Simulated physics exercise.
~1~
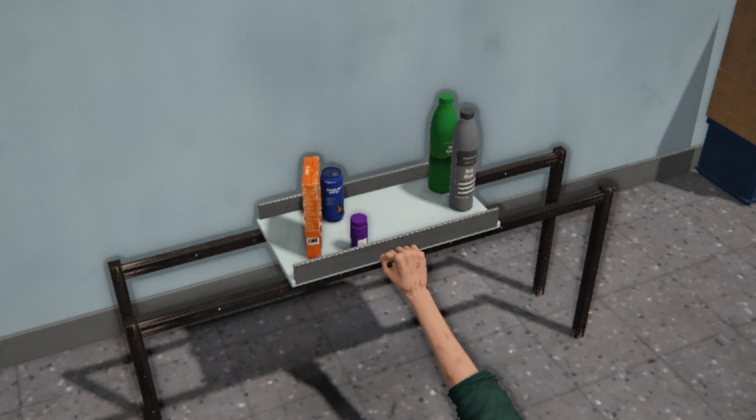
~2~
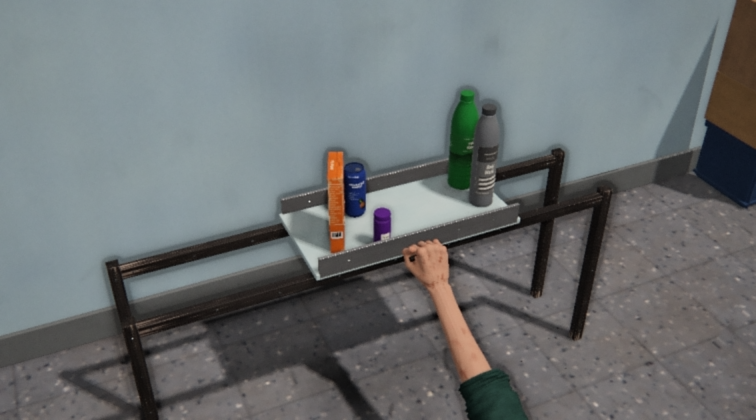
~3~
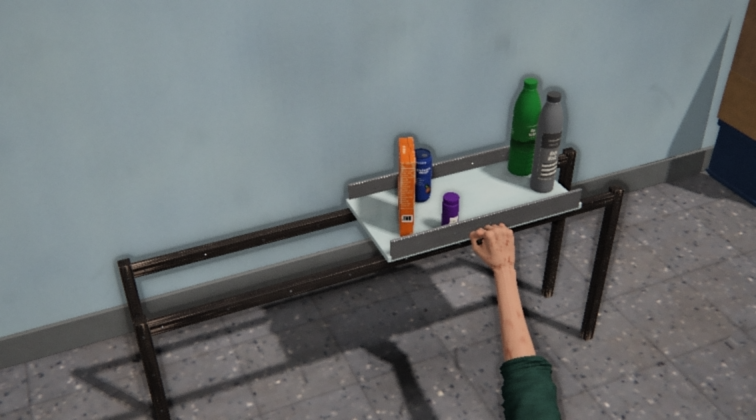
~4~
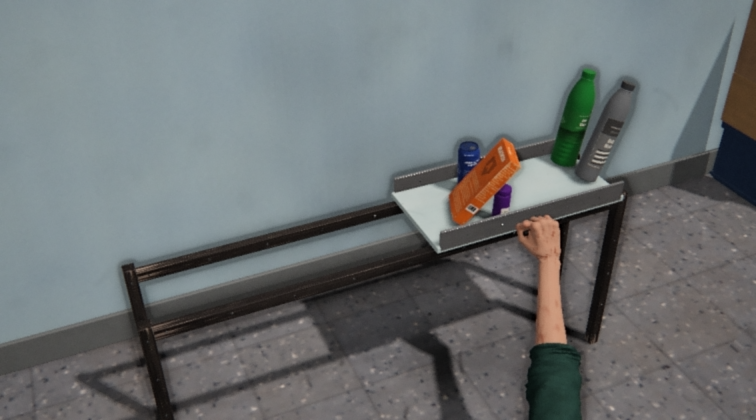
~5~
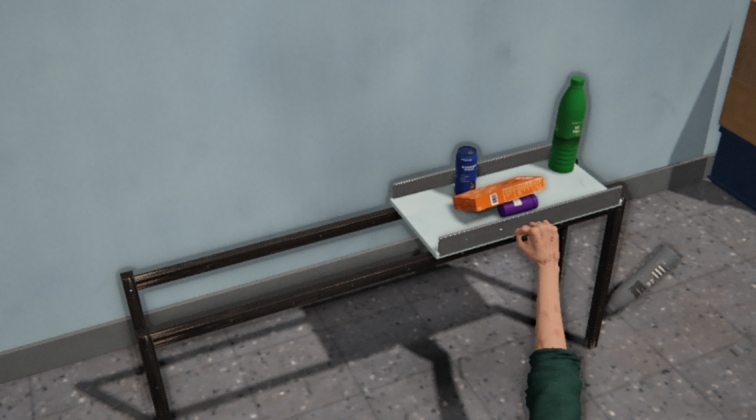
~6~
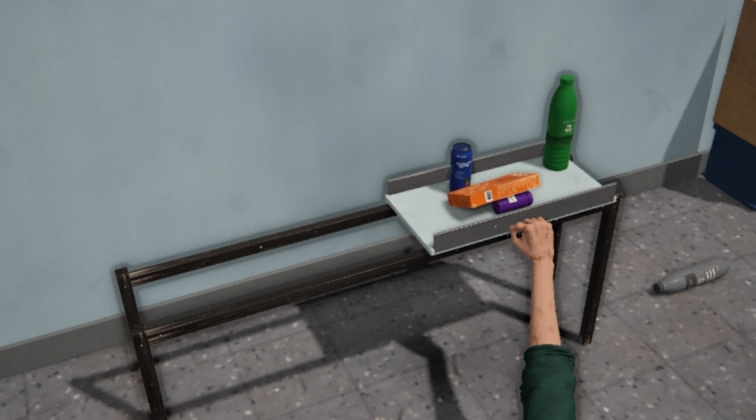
A hand slides a tray right until it stops, toppling two items and dropping the grey bottle.
